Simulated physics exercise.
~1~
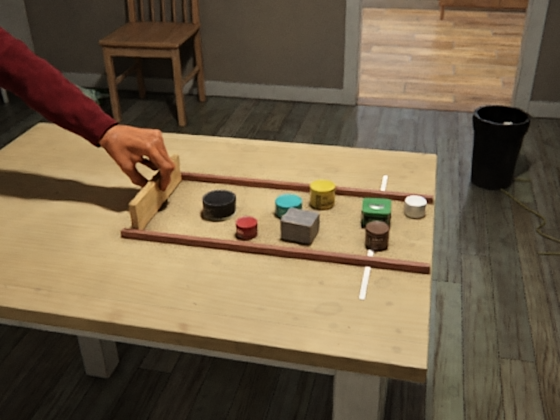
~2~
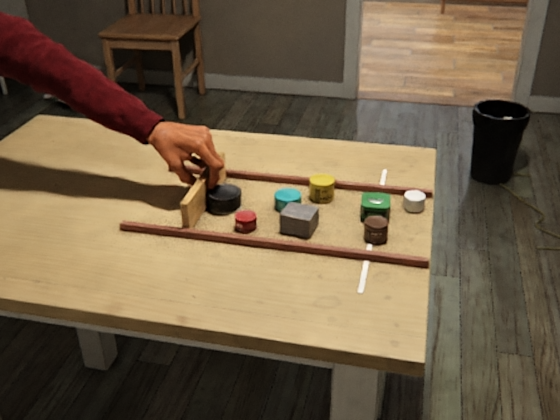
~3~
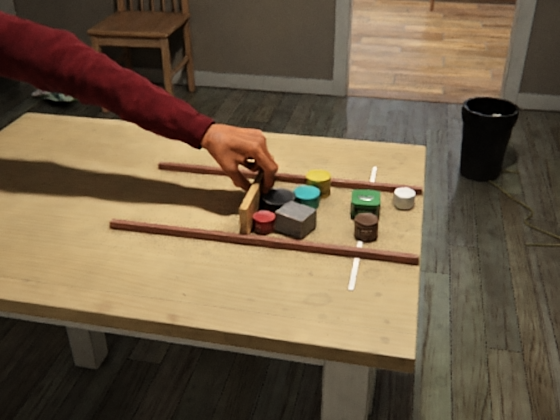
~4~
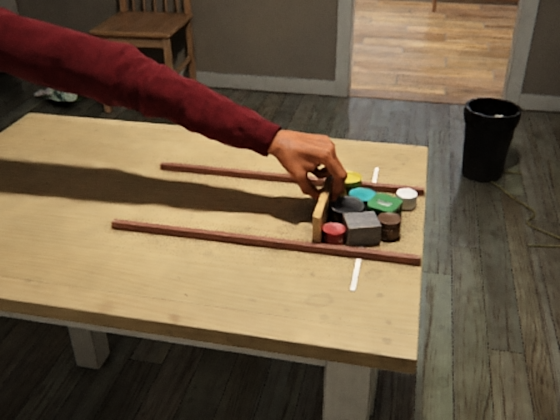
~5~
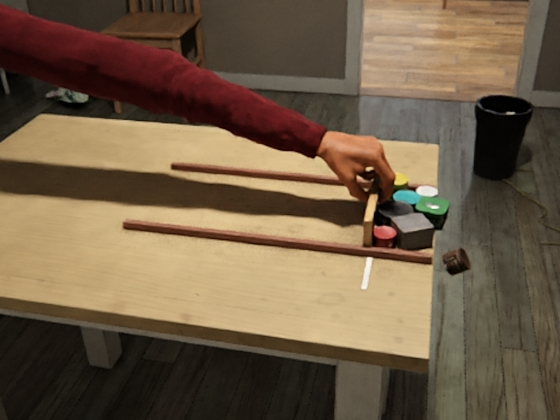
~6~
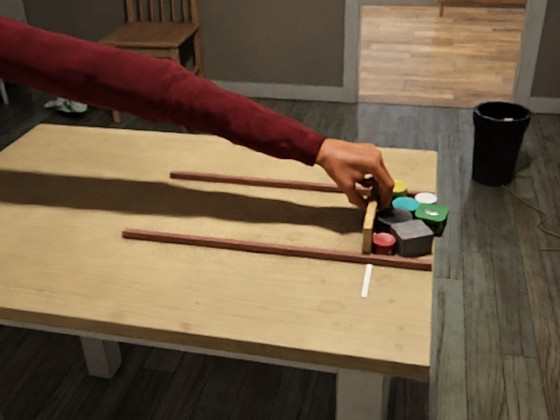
A hand in a dark red sleeve holds a small upright wooden board on a tabletop, between two long reddish rails. It pushes the board to the right, reaching the black tin first and then the red tub. The turquoise tub, yellow tub and grey block are gathered up next, and the cluster packs together as it slides toward the table's edge. As the board reaches the white tape mark, the brown tub tips off the edge and drops out of view. The board stops there, with the remaining items crowded at the edge and the green one jutting past it.
